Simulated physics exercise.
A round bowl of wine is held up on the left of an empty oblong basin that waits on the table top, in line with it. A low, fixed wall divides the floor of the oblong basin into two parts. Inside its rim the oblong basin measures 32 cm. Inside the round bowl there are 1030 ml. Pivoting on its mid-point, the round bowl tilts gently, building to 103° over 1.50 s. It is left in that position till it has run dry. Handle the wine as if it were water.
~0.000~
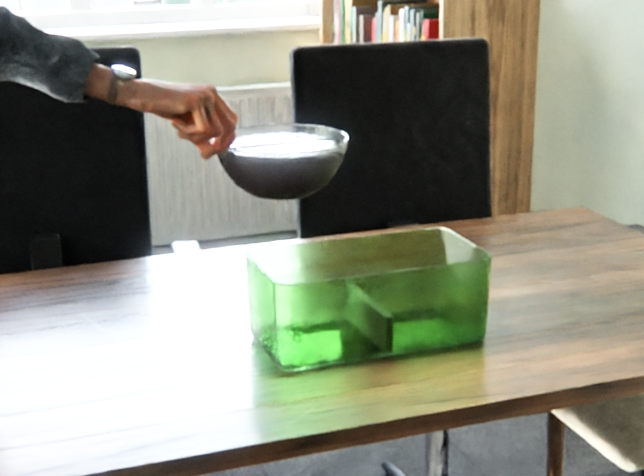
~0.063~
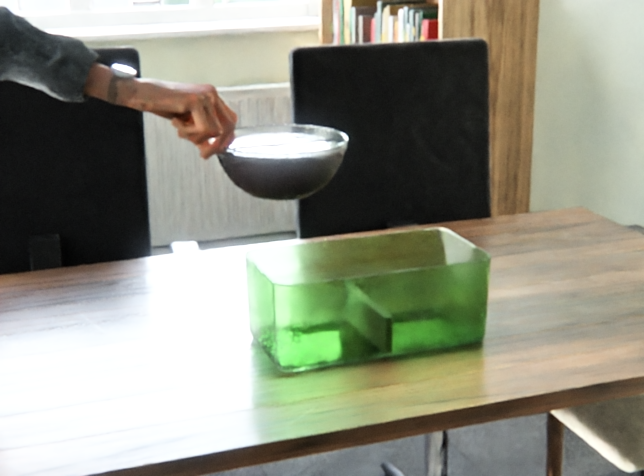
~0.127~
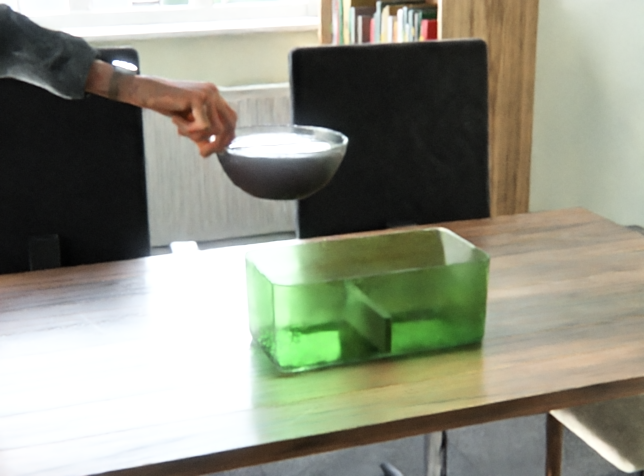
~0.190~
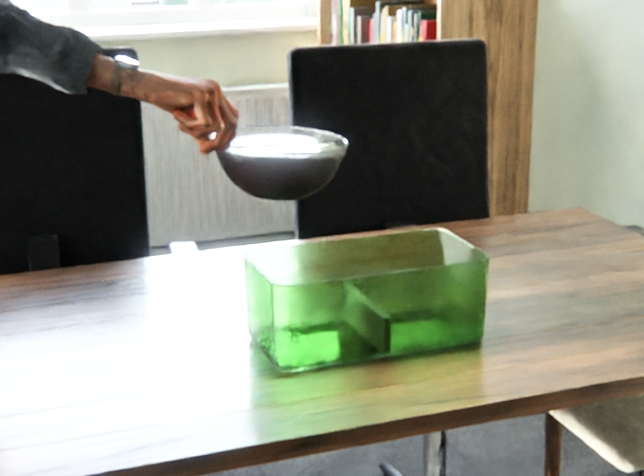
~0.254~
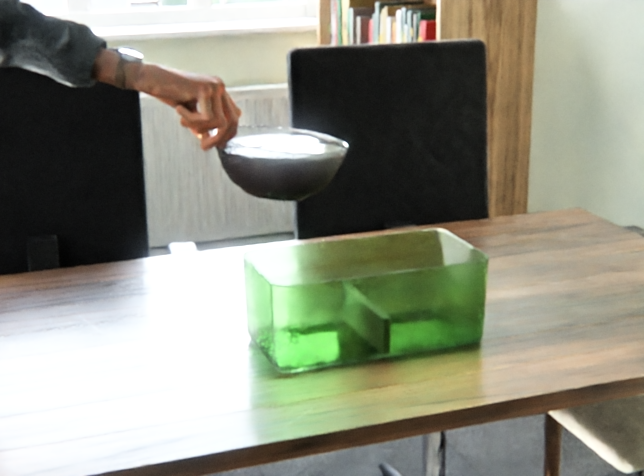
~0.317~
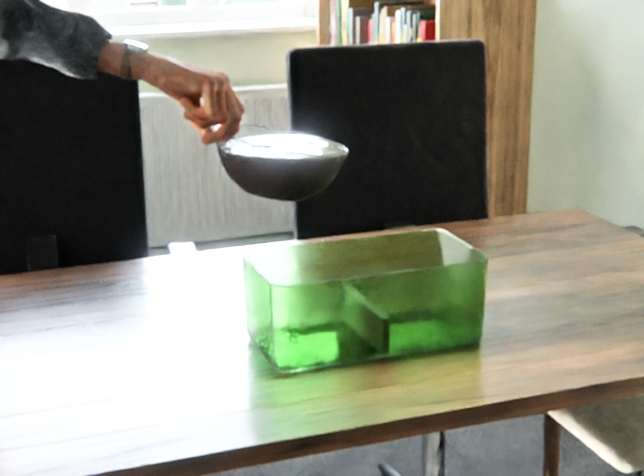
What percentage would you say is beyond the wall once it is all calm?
I would put it at about 79 per cent.
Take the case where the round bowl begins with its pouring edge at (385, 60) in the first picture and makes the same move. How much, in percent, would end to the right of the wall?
It would then come to around 85 percent.
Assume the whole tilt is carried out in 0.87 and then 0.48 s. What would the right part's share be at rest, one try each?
70 in a hundred, followed by 50 in a hundred.
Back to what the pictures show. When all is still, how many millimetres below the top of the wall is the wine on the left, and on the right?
Measured: Left around 46 mm, right around 20 mm.
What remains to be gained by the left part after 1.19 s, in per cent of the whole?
Close to 5% of the whole.
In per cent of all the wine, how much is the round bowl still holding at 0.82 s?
Portion remaining: Approx. 38 per cent.
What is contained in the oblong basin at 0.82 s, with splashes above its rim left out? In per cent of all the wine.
30 %, roughly.
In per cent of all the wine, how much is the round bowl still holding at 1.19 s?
1 per cent or thereabouts.
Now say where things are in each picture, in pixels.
The first frame shows tilt 0°; pouring edge (343, 134); surface from (219, 151) to (339, 140); the oblong basin's rim runs from (260, 269) to (469, 243); the wall's top is at (368, 300).
The second frame shows tilt 0°; pouring edge (343, 135); surface from (219, 151) to (338, 141).
The third frame shows tilt 2°; pouring edge (342, 137); surface from (218, 151) to (338, 143).
The fourth frame shows tilt 4°; pouring edge (342, 139); surface from (219, 150) to (338, 143).
The fifth frame shows tilt 7°; pouring edge (343, 143); surface from (220, 151) to (338, 144).
The sixth frame shows tilt 11°; pouring edge (343, 148); surface from (221, 151) to (340, 144).
After 0.82 s the tilt is 59° and 39 per cent is still to pour, 2 is left of the wall and 27 right of it.
After 1.19 s the tilt is 93° and 1 per cent is still to pour, 15 is left of the wall and 79 right of it.
After 1.58 s the tilt is 103° and 0 per cent is still to pour, 20 is left of the wall and 79 right of it.
After 2.00 s the tilt is 103° and 0 per cent is still to pour, 20 is left of the wall and 79 right of it.
In the end 20 per cent lies left of the wall, 79 right of it and 1 outside.
